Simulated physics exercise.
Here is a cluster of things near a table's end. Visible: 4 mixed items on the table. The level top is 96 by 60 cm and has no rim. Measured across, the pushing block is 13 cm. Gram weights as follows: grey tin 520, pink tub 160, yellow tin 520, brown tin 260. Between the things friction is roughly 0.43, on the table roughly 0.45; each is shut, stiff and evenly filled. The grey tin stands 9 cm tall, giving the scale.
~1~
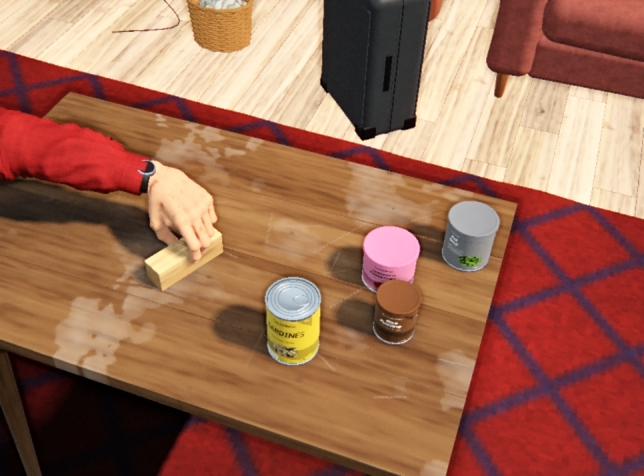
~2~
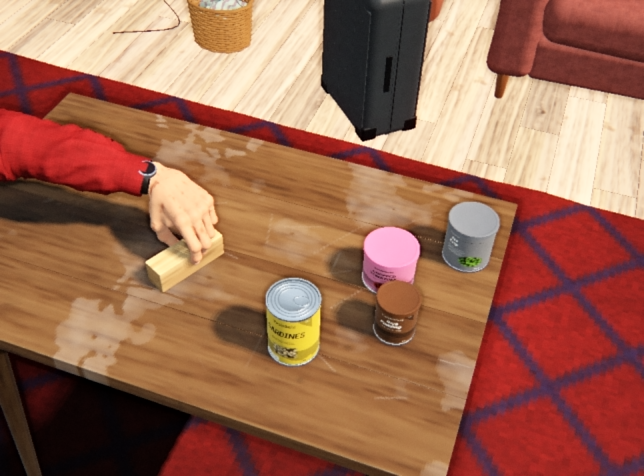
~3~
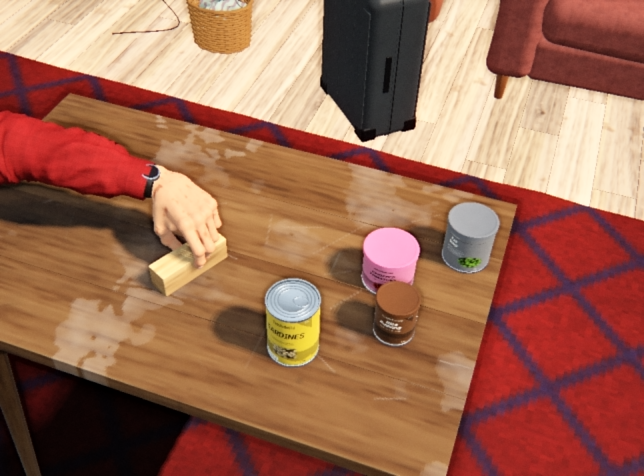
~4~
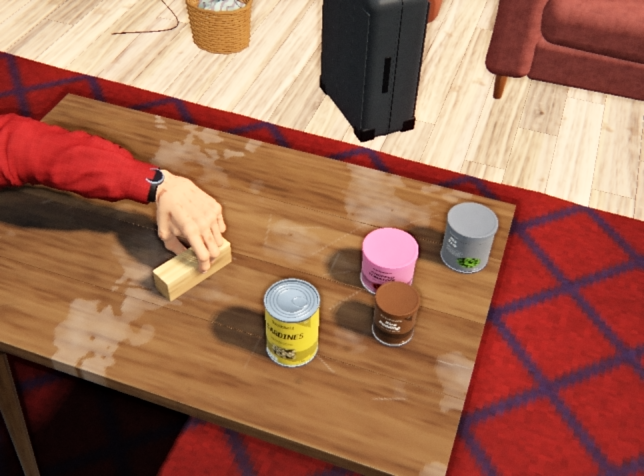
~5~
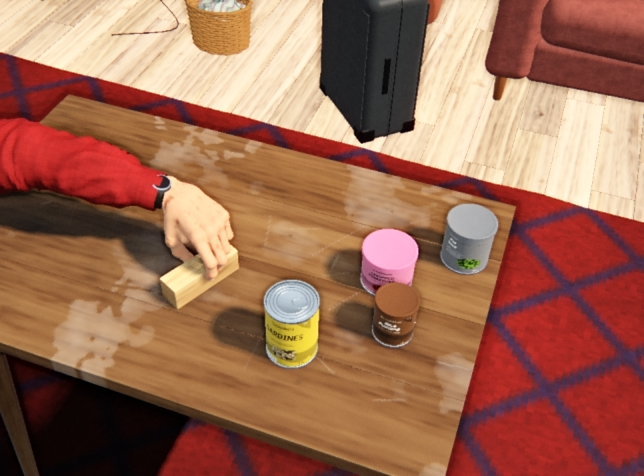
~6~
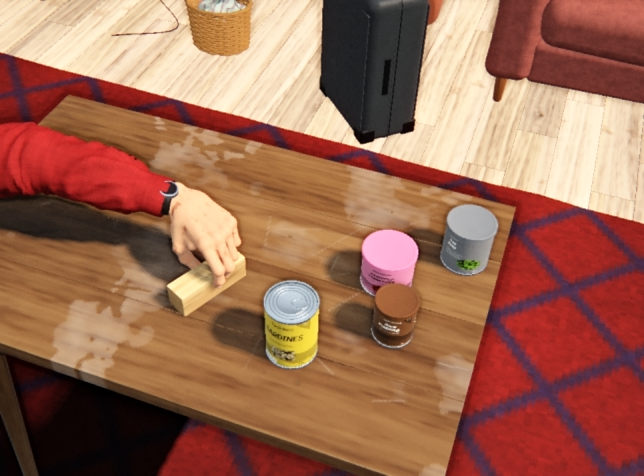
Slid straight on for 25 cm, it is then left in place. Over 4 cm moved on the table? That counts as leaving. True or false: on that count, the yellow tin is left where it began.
False; the yellow tin is displaced.
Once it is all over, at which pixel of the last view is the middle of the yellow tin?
Around (323, 352).
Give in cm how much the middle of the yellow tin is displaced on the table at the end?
Net shift near 7 cm.
Then, 0.30 s later than the last frame, pusher on by 14 cm.
Then, 0.60 s later than the last frame, pusher on by 21 cm; yellow tin 2 cm from its spot near (303, 335).
Then, 0.80 s later than the last frame, pusher on by 25 cm; yellow tin 6 cm from its spot near (322, 351).
When it is over, not toppled but over 4 cm from the start, yellow tin; the other 3 within 4 cm of the start. End places, in pixels of the last picture, yellow tin near (323, 352).
